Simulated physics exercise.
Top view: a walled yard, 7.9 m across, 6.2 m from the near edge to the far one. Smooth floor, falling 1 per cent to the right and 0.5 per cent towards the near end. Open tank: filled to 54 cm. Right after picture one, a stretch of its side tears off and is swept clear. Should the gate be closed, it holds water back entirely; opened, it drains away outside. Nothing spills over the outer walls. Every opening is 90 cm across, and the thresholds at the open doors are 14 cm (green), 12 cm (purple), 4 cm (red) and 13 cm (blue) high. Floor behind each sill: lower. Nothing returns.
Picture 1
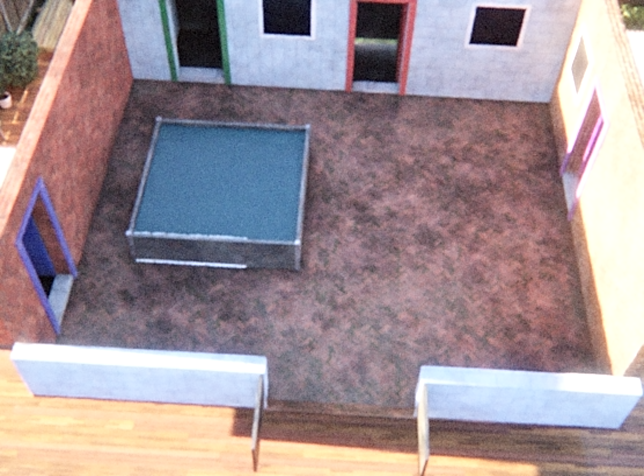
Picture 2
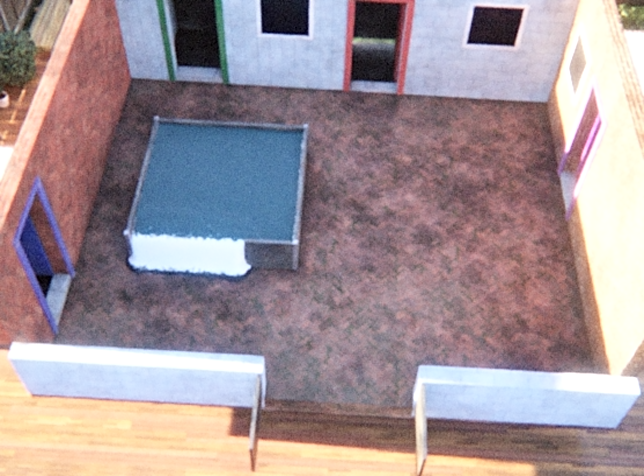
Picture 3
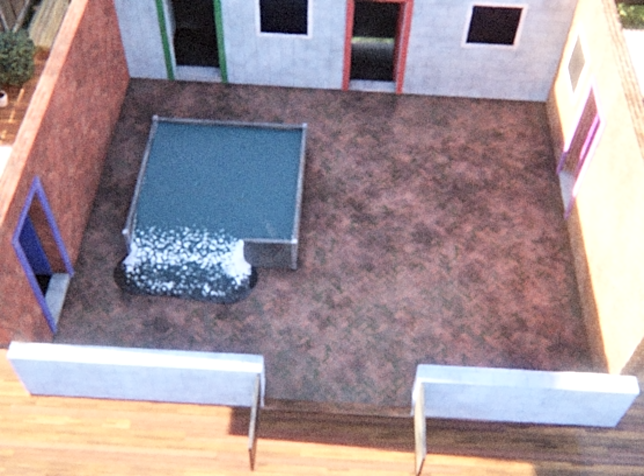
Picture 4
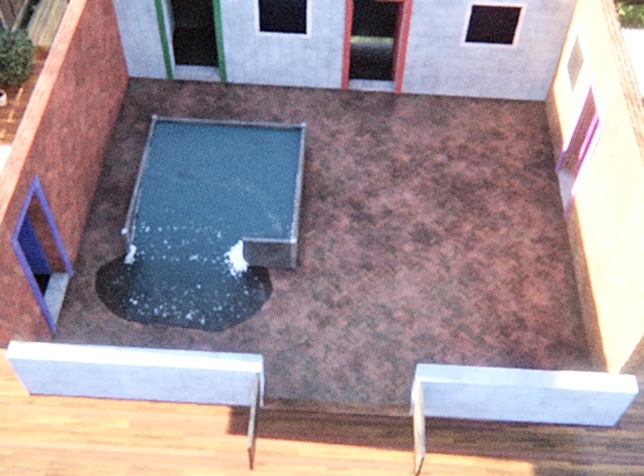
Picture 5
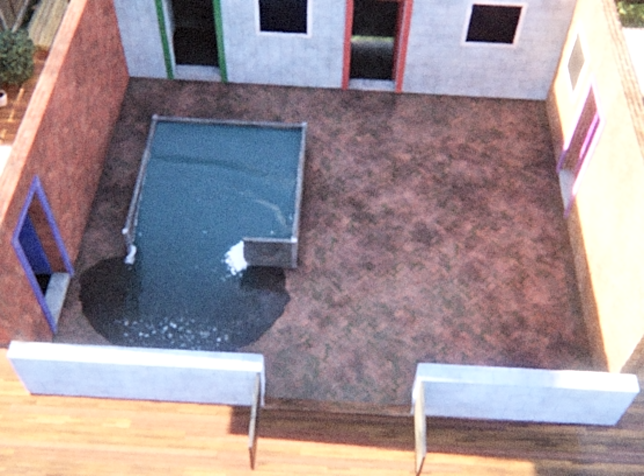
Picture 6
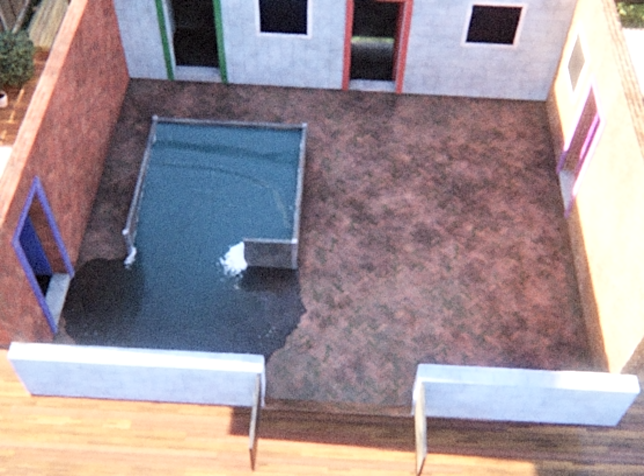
The clip opens on a walled yard seen from above, with a full open tank standing still on mottled reddish-brown ground. Part of its near side gives way, and white, foaming water pours out. A dark pool spreads toward the near wall and sideways, reaching the blue-framed doorway on the left.
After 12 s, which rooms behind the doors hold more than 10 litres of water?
Room by room: Behind the green door 10 litres at most, behind the purple door 10 litres at most, behind the red door 10 litres at most, behind the blue door more than 10 litres.
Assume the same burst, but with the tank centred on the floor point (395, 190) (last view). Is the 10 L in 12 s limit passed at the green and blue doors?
Against that limit: Green under, blue below.
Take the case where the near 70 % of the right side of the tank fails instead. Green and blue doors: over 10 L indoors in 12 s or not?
Then: Green under, blue below.
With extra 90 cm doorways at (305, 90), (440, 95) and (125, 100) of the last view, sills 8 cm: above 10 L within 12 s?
Taking them in order, the first gets too little, the second too little and the third enough.
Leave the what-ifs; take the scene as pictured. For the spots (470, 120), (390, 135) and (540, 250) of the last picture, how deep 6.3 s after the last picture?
About 0, 0 and 10 cm respectively.
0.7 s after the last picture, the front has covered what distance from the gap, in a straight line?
That's near 3.0 m in a straight line.
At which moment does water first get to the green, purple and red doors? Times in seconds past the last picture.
Green: 3.8 s; purple: 4.5 s; red: 6.5 s.
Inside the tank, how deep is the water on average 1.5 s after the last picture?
Roughly 30 cm on average.
Then, 0.7 s after the last picture water covers 15 % of the floor and is deepest (39 cm) near (146, 375); green door not reached, purple door not reached, red door not reached, blue door 8 cm at the sill, 0 L in.
Then, 1.5 s after the last picture water covers 20 % of the floor and is deepest (47 cm) near (96, 372); green door not reached, purple door not reached, red door not reached, blue door 25 cm at the sill, 8 L in.
Then, 2.8 s after the last picture water covers 40 % of the floor and is deepest (32 cm) near (58, 369); green door not reached, purple door not reached, red door not reached, blue door 25 cm at the sill, 76 L in.
Then, 6.3 s after the last picture water covers 75 % of the floor and is deepest (16 cm) near (130, 81); green door 10 cm at the sill, 0 L in, purple door 7 cm at the sill, 0 L in, red door not reached, blue door 14 cm at the sill, 143 L in.
Then, 11.3 s after the last picture water covers 95 % of the floor and is deepest (15 cm) near (552, 183); green door 5 cm at the sill, 0 L in, purple door 9 cm at the sill, 0 L in, red door 6 cm at the sill, 2 L in, blue door 5 cm at the sill, 144 L in.
